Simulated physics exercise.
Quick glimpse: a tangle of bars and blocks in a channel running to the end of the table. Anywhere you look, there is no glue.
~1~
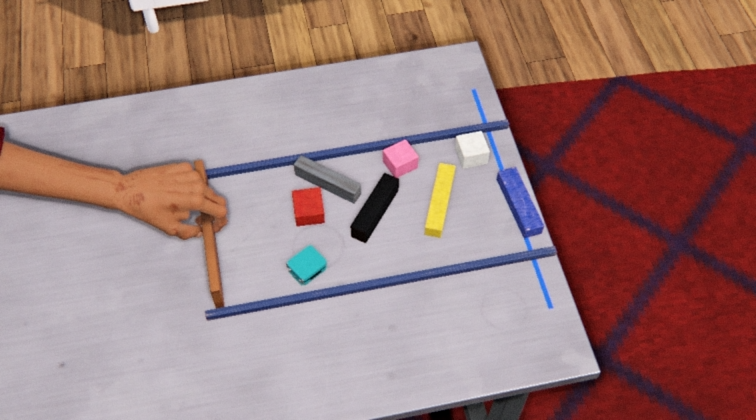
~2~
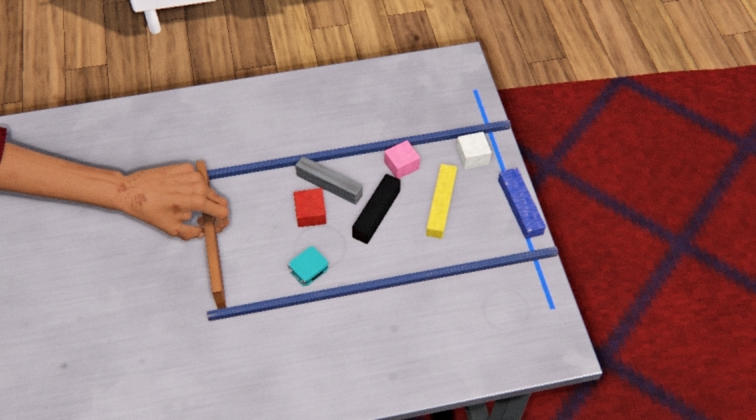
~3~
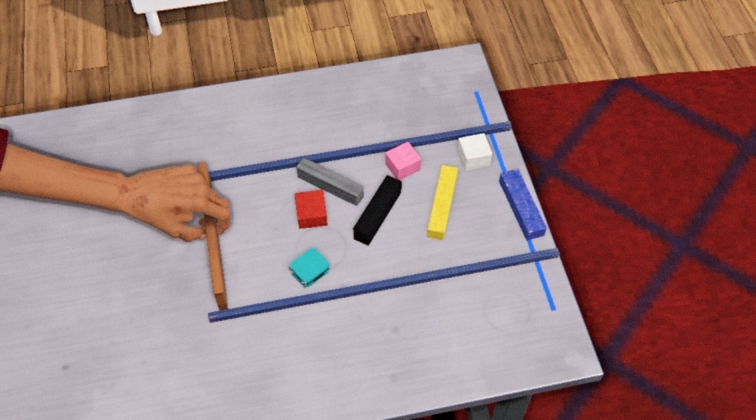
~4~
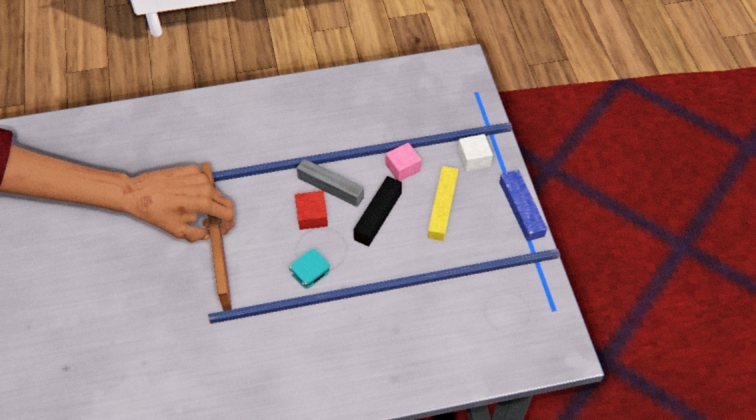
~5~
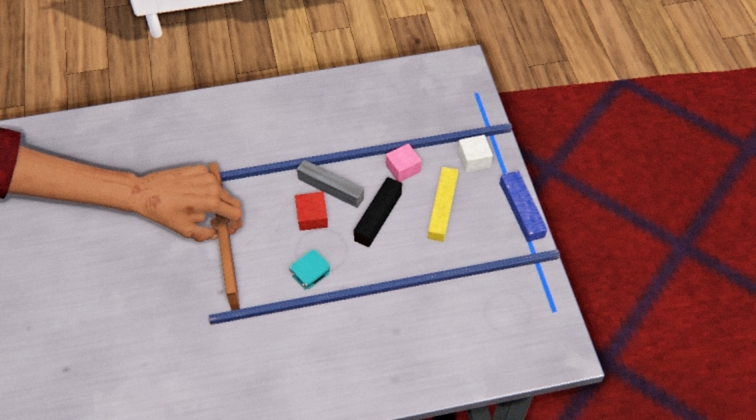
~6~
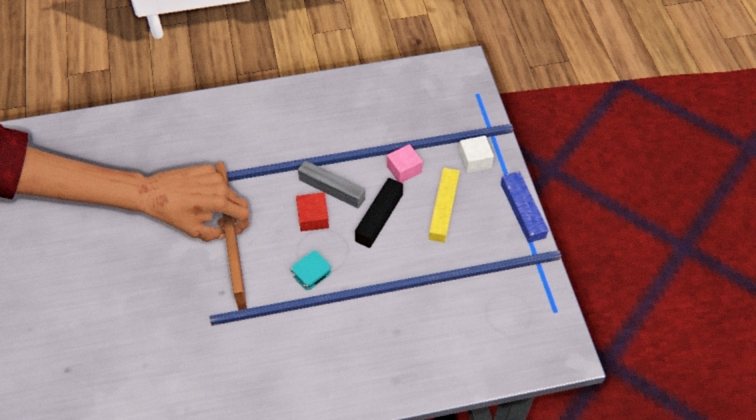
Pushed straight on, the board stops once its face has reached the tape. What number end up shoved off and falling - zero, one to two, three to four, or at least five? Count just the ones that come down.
The count is at least five.
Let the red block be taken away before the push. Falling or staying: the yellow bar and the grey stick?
Final state: Yellow bar off, grey stick in place.
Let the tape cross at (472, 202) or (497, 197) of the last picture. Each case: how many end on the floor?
In order, 1 then 4.
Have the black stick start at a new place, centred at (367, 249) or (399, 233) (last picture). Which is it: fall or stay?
Lab note - black stick, try one ends off, try two ends off.
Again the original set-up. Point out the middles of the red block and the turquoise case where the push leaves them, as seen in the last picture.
The red block comes to rest at (524, 175), and the turquoise case comes to rest at (548, 240).
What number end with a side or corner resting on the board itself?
2 in contact.
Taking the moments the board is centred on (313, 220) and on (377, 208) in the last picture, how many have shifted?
Tally: First 3; then 6.
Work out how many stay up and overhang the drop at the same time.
Counting them gives 2.
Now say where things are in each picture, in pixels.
In the first frame, blue bar (520, 202); white block (472, 150); yellow bar (440, 200); board (209, 233); tape (509, 190).
In the second frame, white block (474, 151); red block (310, 208).
In the third frame, yellow bar (443, 202); board (212, 235).
In the fourth frame, blue bar (523, 205); black stick (378, 211).
In the fifth frame, white block (475, 154); pink block (403, 163).
In the sixth frame, blue bar (524, 206); white block (476, 155); yellow bar (444, 204); board (231, 234); tape (513, 194).
Early on, none off yet; blue bar at rest near (524, 206); white block at rest near (476, 155); yellow bar at rest near (444, 204).
A while later, none off yet; blue bar at rest near (524, 206); white block at rest near (476, 155); yellow bar travelled a little near (464, 208).
Further along, none off yet; blue bar leaning well over near (556, 210); white block travelled well along near (521, 156); yellow bar travelled about its own width near (520, 207).
Finally, the number that fall off is five or more; lost, grey stick, black stick, pink block, yellow bar, white block and blue bar.
